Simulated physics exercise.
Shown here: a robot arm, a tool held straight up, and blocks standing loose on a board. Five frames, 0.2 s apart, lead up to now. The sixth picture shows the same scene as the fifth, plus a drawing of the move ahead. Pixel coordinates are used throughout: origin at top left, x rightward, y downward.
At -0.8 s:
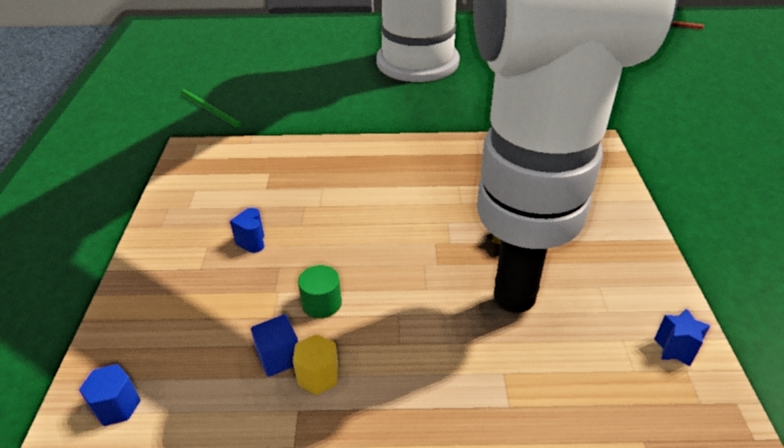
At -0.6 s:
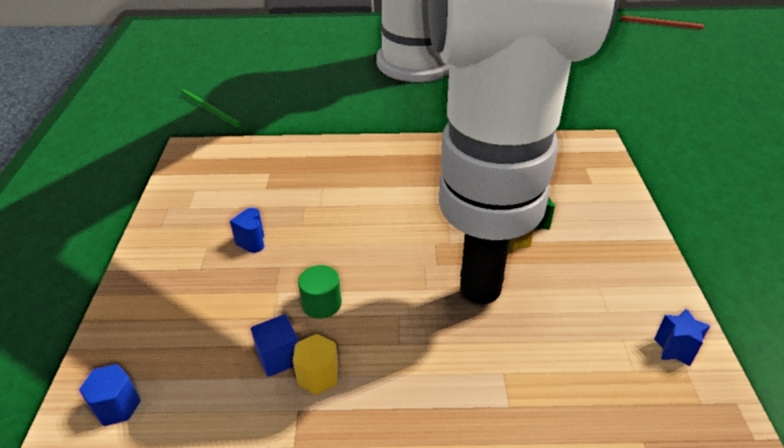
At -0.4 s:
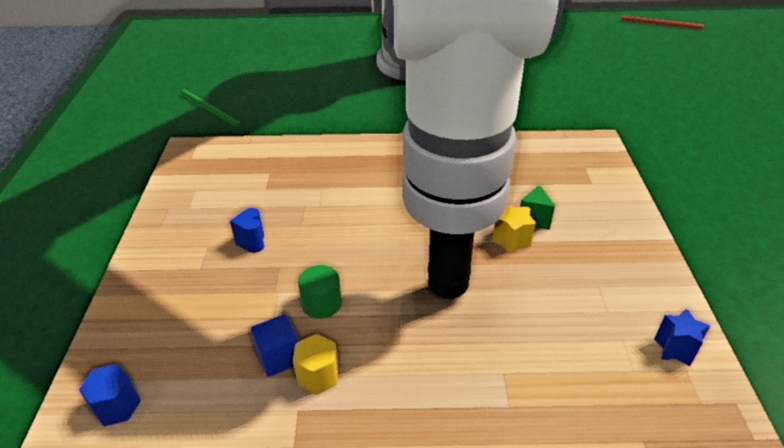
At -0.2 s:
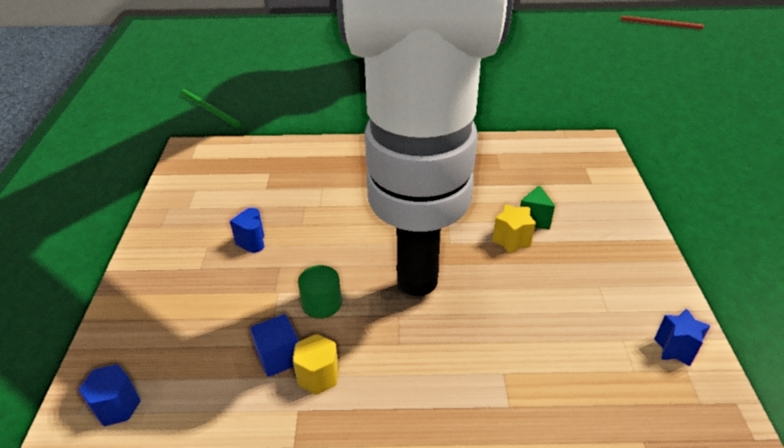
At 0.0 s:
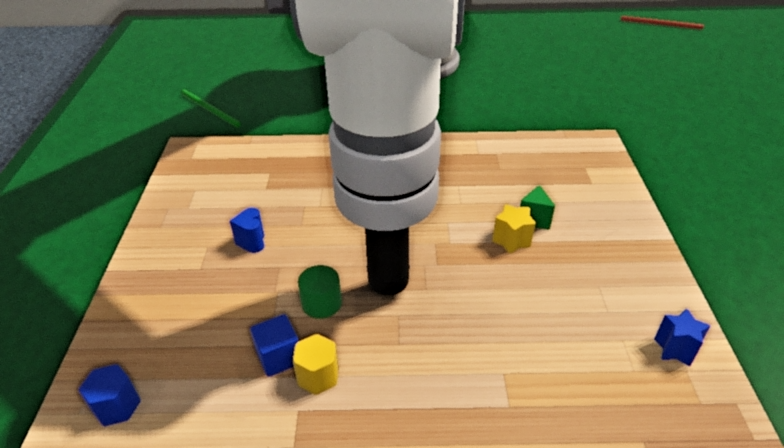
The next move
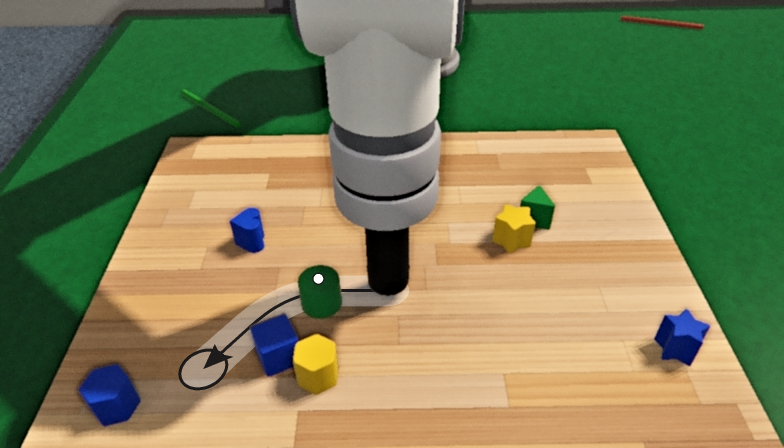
A robot arm moves its black upright tool left across the board past still blocks.
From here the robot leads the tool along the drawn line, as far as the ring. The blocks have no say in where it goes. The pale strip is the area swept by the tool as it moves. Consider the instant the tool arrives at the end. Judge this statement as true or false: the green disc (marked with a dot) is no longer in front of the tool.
That claim is false.
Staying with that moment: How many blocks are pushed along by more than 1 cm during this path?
Blocks displaced: 1.
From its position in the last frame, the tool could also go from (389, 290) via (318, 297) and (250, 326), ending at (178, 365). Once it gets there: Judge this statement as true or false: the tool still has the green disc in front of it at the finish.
The statement is true.
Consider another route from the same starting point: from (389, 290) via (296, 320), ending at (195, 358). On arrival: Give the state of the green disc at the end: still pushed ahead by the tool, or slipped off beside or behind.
My prediction: No longer in front.
The line goes from (389, 290) over (321, 292) and (258, 320) to (203, 369); the dot is on the green disc.
On the path given first. One third of the way, tool (318, 283); green disc (281, 289).
Two thirds of the way, tool (255, 312); green disc (222, 327).
At the end, tool (200, 360); blue square piece unmoved; green disc (168, 384).
